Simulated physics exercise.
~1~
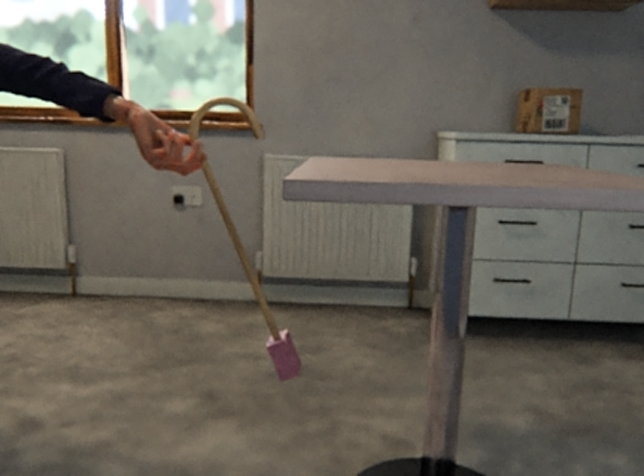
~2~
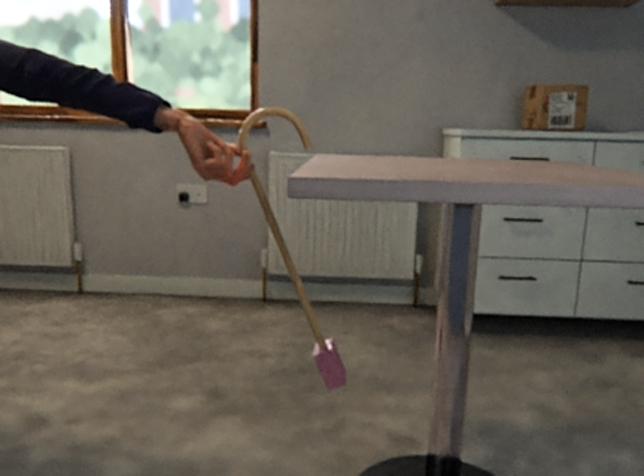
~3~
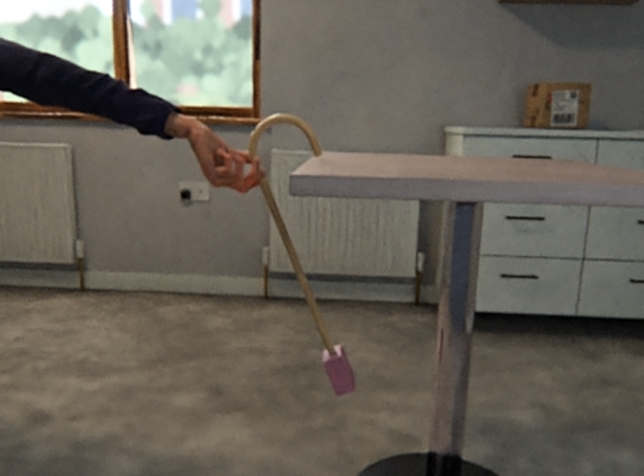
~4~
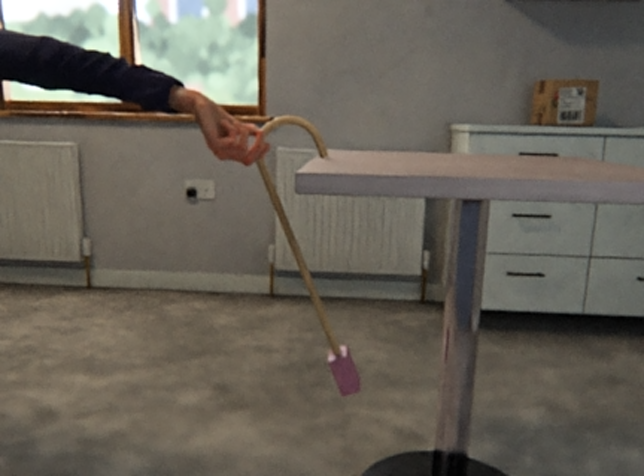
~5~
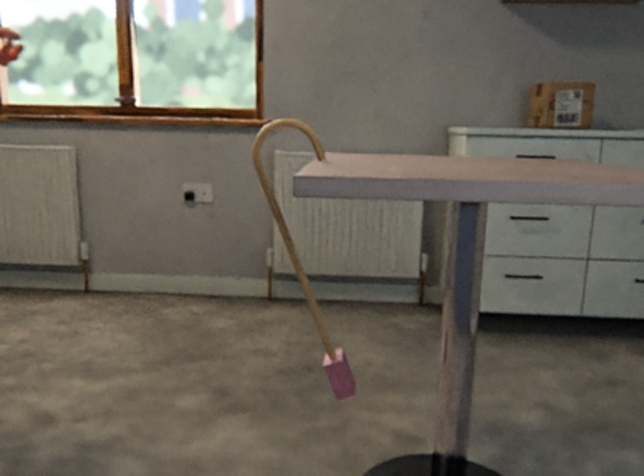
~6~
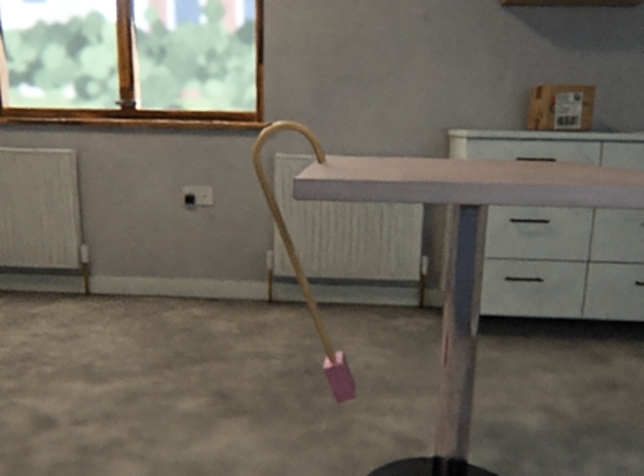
A hand carried a curved cane with a pink brush at its lower end rightward to a small table, hooked it over the left edge, then let go and drew back out of view, leaving it hanging there at a slant.
